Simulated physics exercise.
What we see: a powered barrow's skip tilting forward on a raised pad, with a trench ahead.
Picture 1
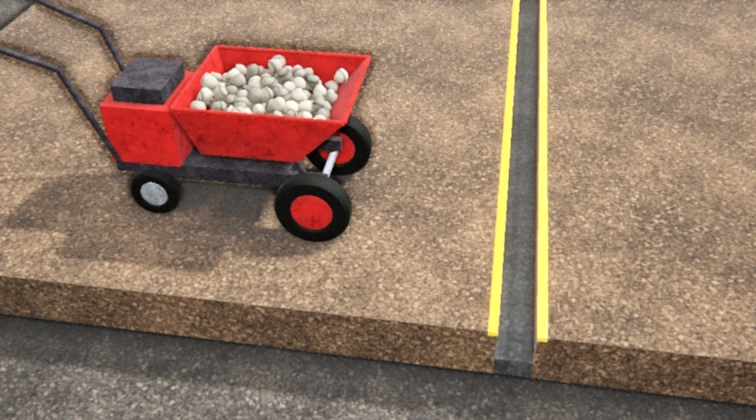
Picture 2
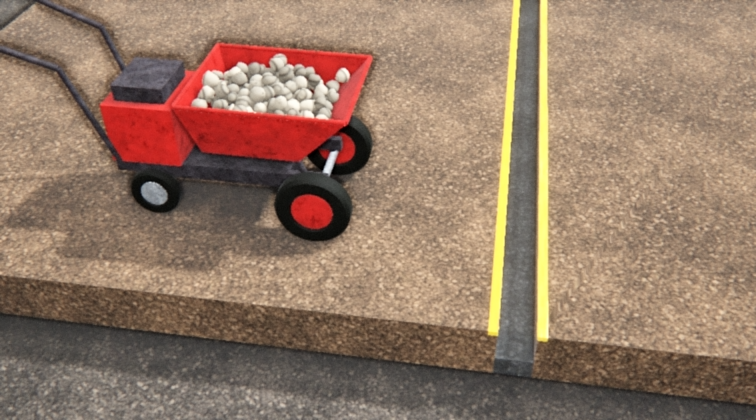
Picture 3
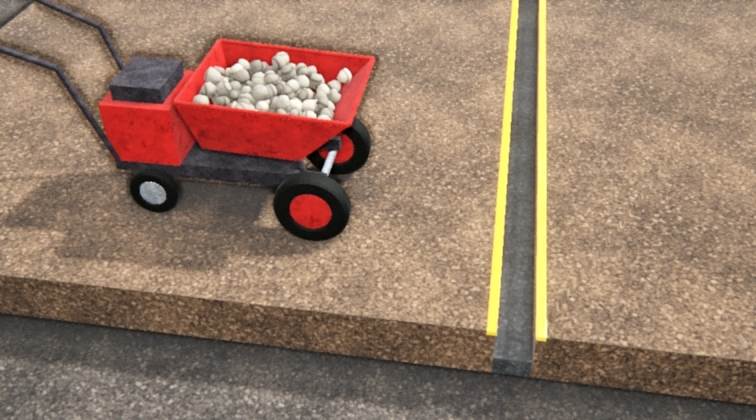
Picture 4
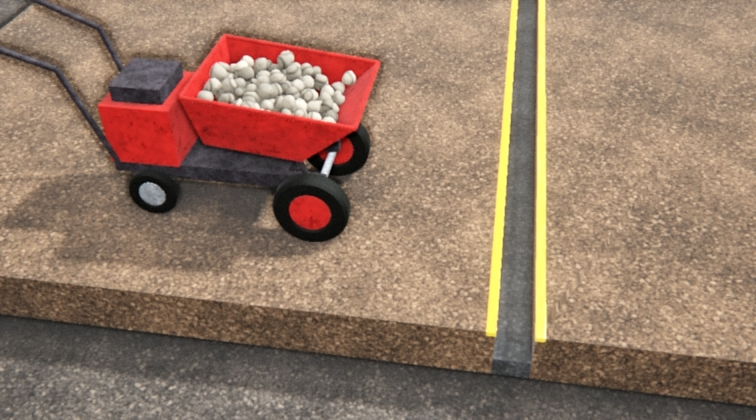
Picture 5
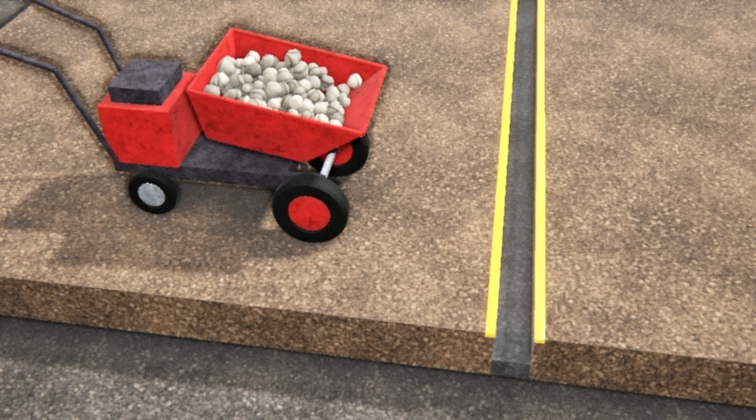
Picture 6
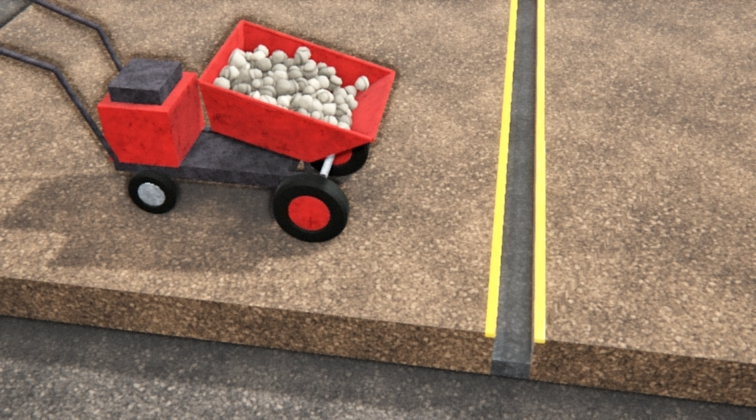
The footage shows a red powered barrow loaded with pale rounded stones standing on a raised brown pad, left of a narrow yellow-edged trench; its skip starts level, then gradually tilts forward to the right while the wheels stay in place.
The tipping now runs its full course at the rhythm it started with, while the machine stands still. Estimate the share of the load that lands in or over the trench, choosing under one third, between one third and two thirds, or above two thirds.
It will put below a third into the trench.
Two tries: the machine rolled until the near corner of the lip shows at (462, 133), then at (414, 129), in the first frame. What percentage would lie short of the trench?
Trial 1 around 0 %, trial 2 around 10 %.
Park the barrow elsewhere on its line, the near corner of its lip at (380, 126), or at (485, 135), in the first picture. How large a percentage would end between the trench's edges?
It works out to 50 per cent in the first case and 0 per cent in the second.
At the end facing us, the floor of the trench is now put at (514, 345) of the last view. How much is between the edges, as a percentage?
It lands somewhere near 20 percent.
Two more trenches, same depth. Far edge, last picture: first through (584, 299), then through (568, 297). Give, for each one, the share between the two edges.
Result, try 1: 20 in a hundred; try 2: 20 in a hundred.
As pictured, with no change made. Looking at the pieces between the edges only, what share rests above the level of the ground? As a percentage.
My estimate would be close to 0 per cent.
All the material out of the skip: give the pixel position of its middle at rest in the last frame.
Centre at rest, last view: Approx. (478, 216).
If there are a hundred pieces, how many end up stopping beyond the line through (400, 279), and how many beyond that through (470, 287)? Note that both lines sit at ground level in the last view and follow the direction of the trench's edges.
Some 80 and some 40 per cent, respectively.
Soon after the last picture, skip tipped steeply; all in the skip.
A little later, skip tipped right over; about two thirds in the skip; about a quarter short of the trench; a stray few in or heaped over the trench; a stray few falling.
Later still, skip tipped right over; about a quarter in the skip; about half short of the trench; about a quarter in or heaped over the trench; a stray few beyond it.
At rest, skip tipped right over; about a quarter in the skip; about half short of the trench; about a quarter in or heaped over the trench; a stray few beyond it.
